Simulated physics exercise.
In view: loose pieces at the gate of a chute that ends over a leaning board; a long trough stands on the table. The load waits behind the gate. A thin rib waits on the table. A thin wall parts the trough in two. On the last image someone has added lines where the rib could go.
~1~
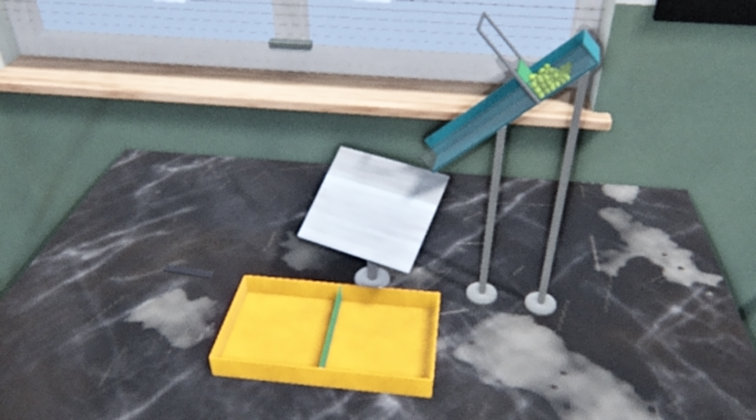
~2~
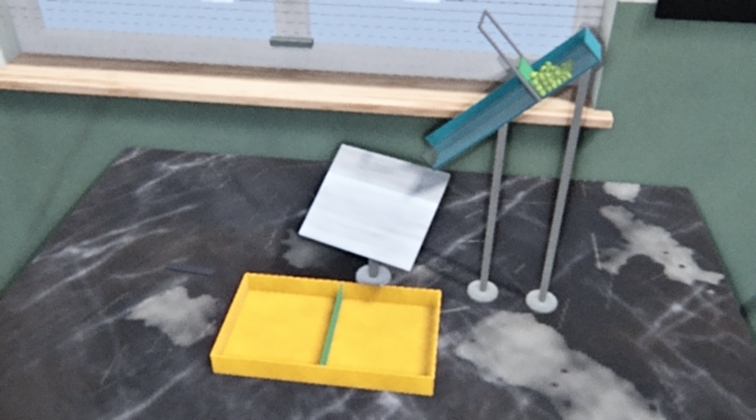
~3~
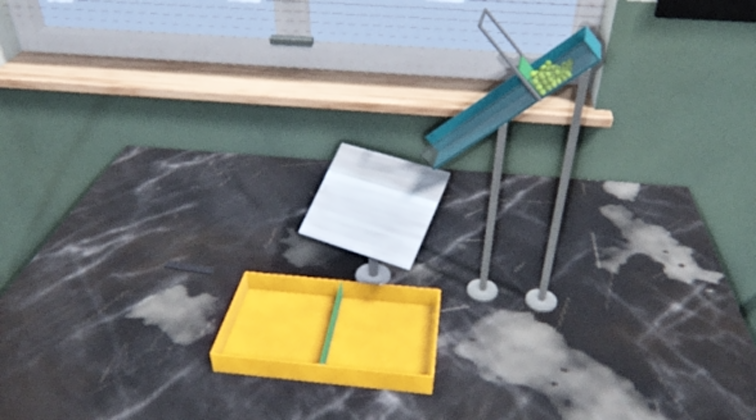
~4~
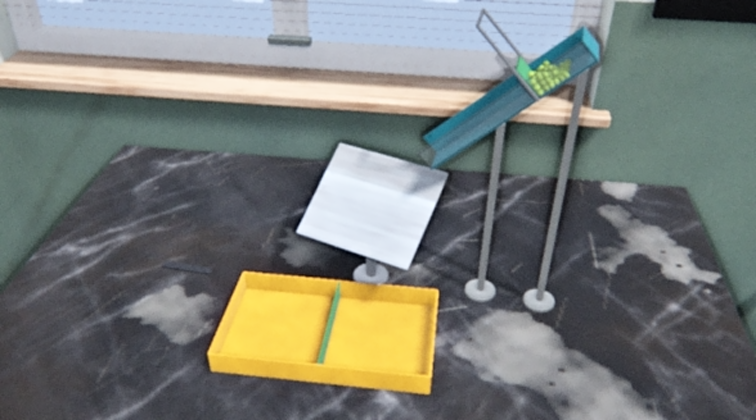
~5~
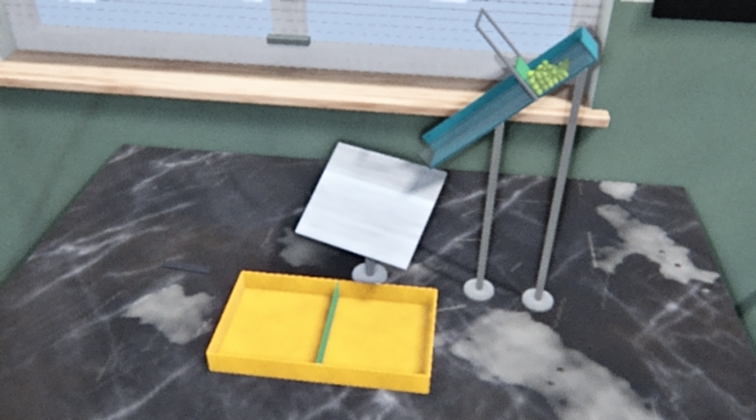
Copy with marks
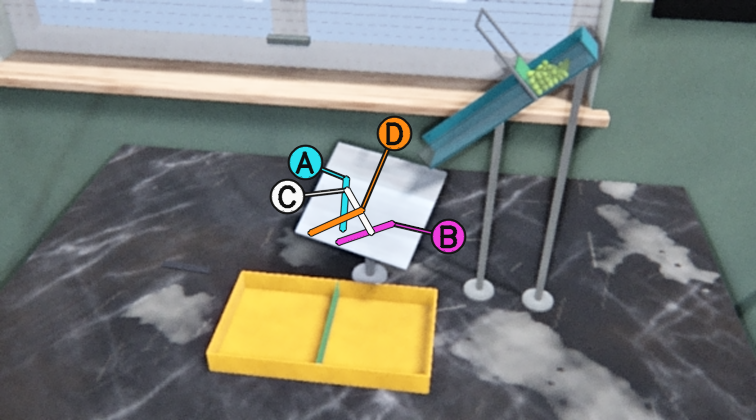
The small green pieces stayed put behind the gate of the sloping blue chute, and nothing else moved either, with the tilted pale board and divided yellow trough sitting still on the dark table.
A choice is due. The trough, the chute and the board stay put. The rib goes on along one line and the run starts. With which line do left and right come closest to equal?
The answer is line A.
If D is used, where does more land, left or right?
More lands on the left.
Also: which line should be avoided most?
B it is.
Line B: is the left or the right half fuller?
More lands on the left.
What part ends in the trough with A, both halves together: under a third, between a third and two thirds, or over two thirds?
It is over two thirds.
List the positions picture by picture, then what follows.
Load behind the gate at (545, 78), dried peas; lip of the chute at (435, 164), sloping fairly steeply, in the first picture.
Middle of the board at (374, 204), tilted fairly steeply; middle of its low edge at (352, 251); of its high edge at (394, 159), in the second picture.
Front corners of the trough at (211, 354) and (432, 377); front end of its middle wall at (320, 365); gate still shut at (523, 67), in the third picture.
Middle of the load at (544, 75); lip at (434, 161), in the fourth picture.
Middle of the load at (543, 74); lip at (433, 161), in the fifth picture.
On the marked copy, line A from (346, 179) to (342, 228); line B from (392, 223) to (338, 242); line C from (347, 190) to (371, 232); line D from (361, 210) to (311, 233).
For line A, of what is caught, about half in the left half, about half in the right.
For line B, of what is caught, nearly all in the left half, a stray few in the right.
For line C, of what is caught, about a quarter in the left half, most in the right.
For line D, of what is caught, most in the left half, a small part in the right.
